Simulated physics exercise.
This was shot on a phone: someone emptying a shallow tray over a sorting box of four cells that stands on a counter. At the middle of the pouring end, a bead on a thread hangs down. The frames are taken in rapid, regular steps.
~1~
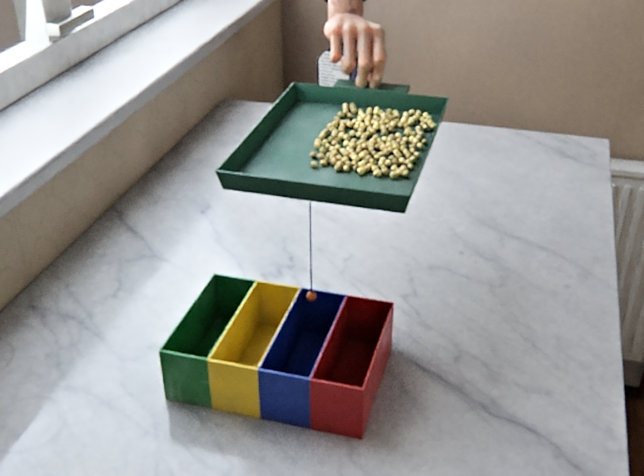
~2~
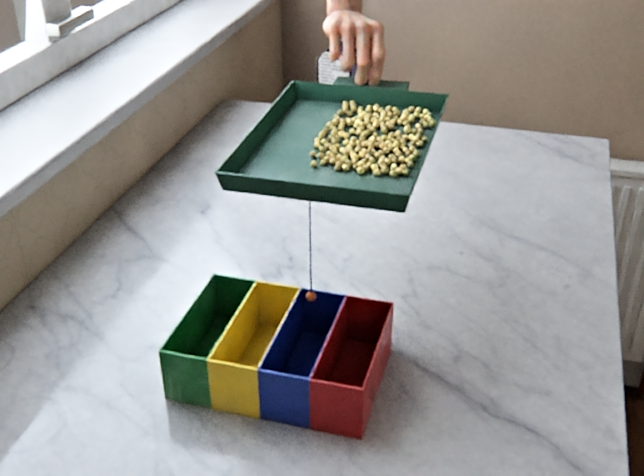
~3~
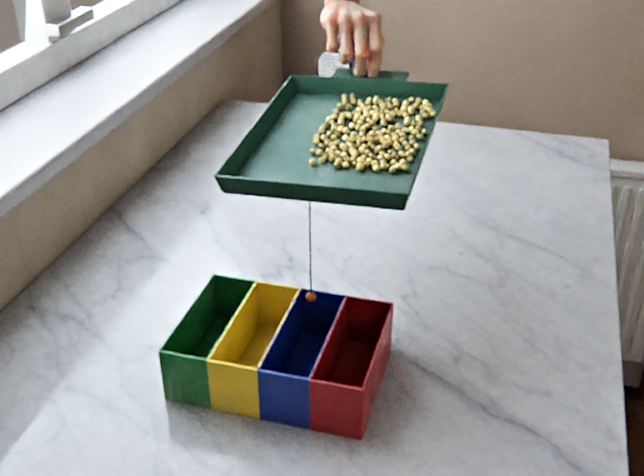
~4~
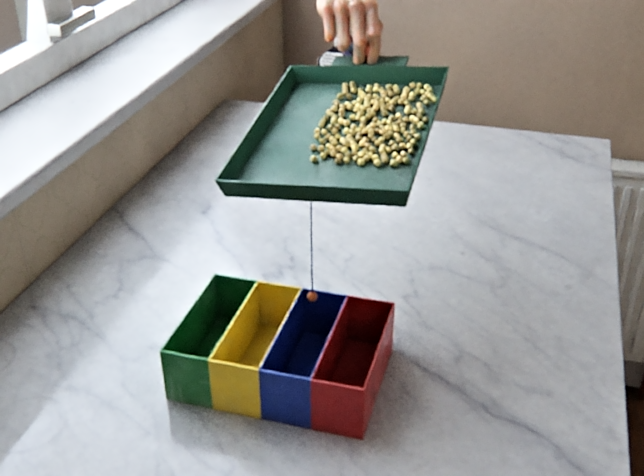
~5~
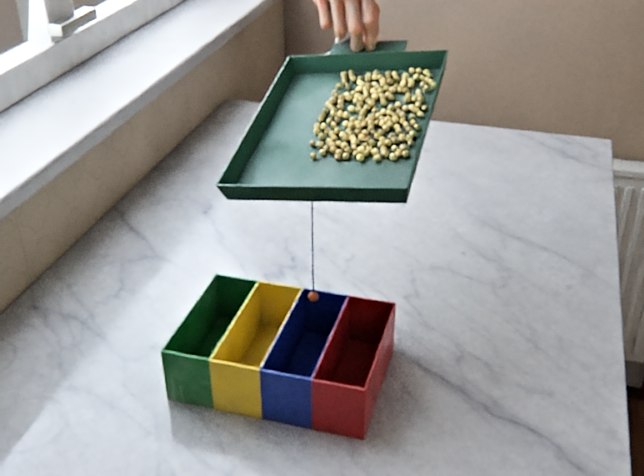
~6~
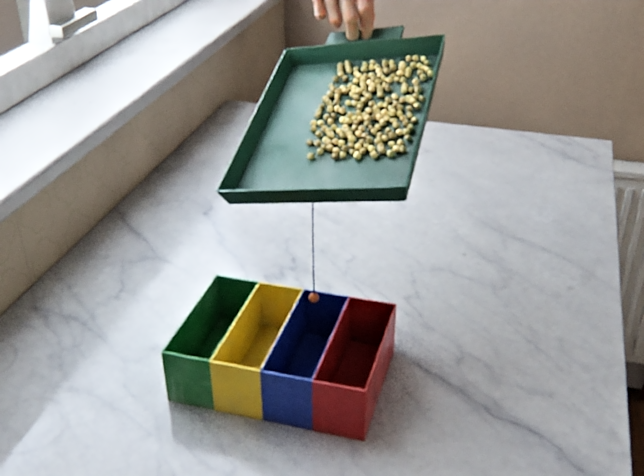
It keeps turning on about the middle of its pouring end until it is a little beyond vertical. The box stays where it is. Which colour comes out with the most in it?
Fullest: The green cell.
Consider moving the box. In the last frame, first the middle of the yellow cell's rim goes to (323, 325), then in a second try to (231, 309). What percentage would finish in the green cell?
About 0 and 10 per cent respectively.
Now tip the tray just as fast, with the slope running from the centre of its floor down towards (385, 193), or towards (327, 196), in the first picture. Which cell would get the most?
Case 1 - the red one. Case 2 - the red one.
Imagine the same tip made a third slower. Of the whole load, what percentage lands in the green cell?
Roughly 80%.
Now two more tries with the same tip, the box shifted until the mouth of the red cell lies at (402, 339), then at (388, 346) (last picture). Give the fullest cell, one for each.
Try 1 - green; try 2 - the green one.
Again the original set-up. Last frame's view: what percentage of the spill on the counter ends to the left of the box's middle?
It comes to 100 per cent or so.
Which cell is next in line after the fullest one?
Rank 2: That yellow cell.
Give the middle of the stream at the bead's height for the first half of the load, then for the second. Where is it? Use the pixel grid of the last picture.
Early half: (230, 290); late half: (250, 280).
Soon after the last picture, tray tipped steeply; most on the tray; a small part in the green cell; a stray few in the yellow cell; about a quarter falling or outside the box.
A little later, tray tipped past a quarter turn; about half on the tray; about a third in the green cell; a small part in the yellow cell; a small part falling or outside the box.
Later still, tray tipped past a quarter turn; about two thirds in the green cell; about a quarter in the yellow cell; a small part falling or outside the box.
At rest, tray tipped past a quarter turn; about two thirds in the green cell; about a quarter in the yellow cell; none in the red cell; none in the blue cell; a small part outside the box.
